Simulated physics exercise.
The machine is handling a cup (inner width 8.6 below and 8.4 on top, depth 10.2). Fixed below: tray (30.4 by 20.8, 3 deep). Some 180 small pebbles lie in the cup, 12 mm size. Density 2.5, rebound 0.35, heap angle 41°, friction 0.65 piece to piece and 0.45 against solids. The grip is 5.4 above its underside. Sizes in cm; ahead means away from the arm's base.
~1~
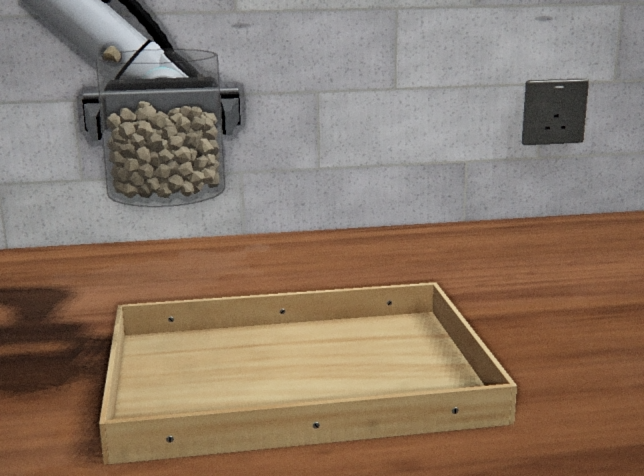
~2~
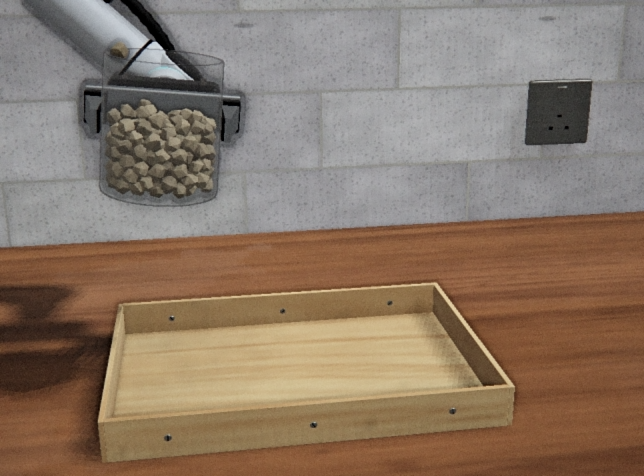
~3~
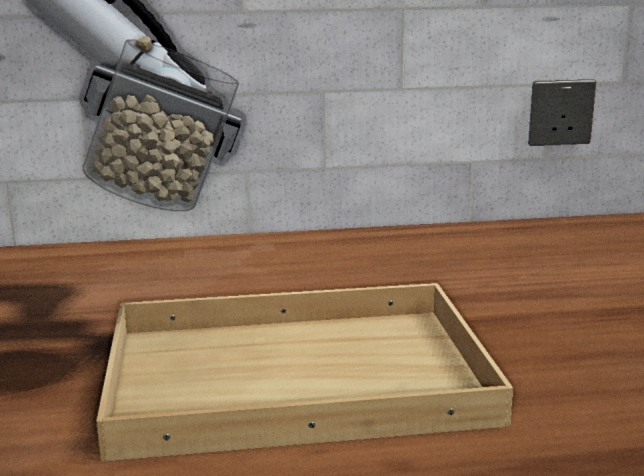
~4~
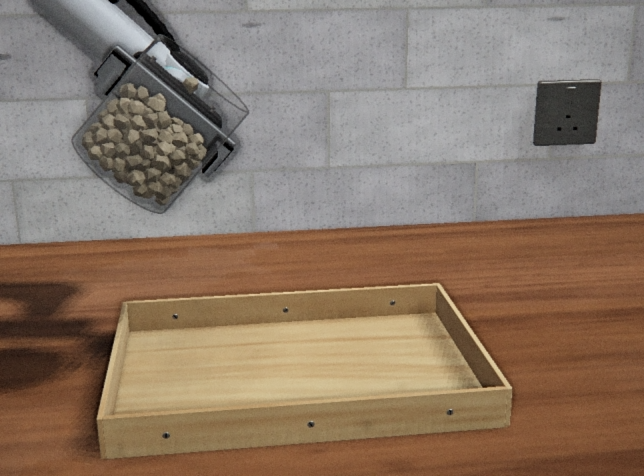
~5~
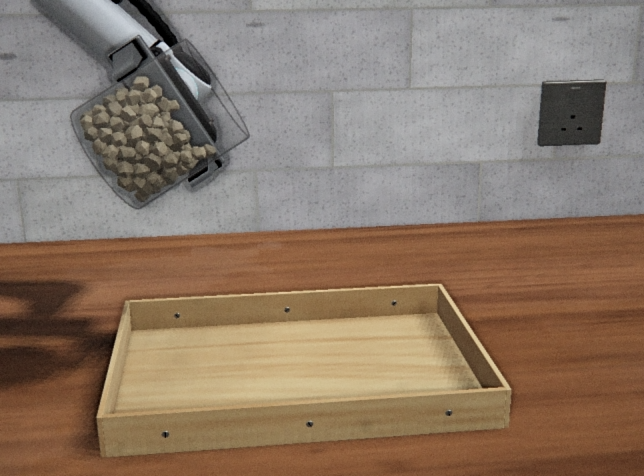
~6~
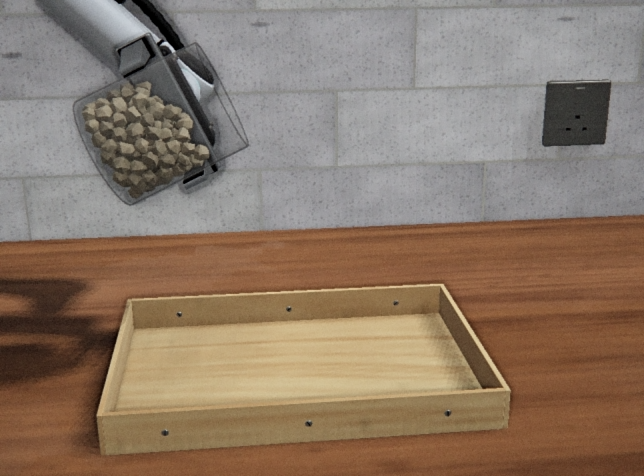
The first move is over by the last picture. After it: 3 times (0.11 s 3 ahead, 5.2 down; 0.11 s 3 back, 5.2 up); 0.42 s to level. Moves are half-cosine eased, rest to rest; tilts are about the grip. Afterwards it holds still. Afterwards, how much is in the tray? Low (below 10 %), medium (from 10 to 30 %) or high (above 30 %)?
A low share, below 10 %, ends in the tray.
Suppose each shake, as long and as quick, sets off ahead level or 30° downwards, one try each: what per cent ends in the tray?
About 35 and 10 per cent.
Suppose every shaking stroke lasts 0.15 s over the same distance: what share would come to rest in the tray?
In that case some 0 per cent.
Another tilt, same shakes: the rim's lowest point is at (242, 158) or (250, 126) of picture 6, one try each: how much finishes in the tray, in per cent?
Some 15 and 0 per cent.
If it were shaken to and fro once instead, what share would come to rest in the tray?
Then about 0 per cent.
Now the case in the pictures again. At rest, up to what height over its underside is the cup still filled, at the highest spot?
Some 8.5 cm.
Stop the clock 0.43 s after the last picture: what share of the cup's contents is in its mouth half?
Some 30 per cent.
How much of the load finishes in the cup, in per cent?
About 95 per cent.
Then, 0.43 s on, tilted 65° forward, highest piece 24 above the table; 182 in the cup, 1 in the tray, 2 in flight or on a rim.
Then, 0.86 s on, tilted 34° forward, highest piece 24 above the table; 175 in the cup, 9 in the tray, 1 in flight or on a rim.
Then, 1.28 s on, level, highest piece 26 above the table; 175 in the cup, 10 in the tray.
Then, 2.33 s on, level, highest piece 26 above the table; 175 in the cup, 10 in the tray.
In the end, 175 in the cup, 10 in the tray. That is 5 % in the tray.
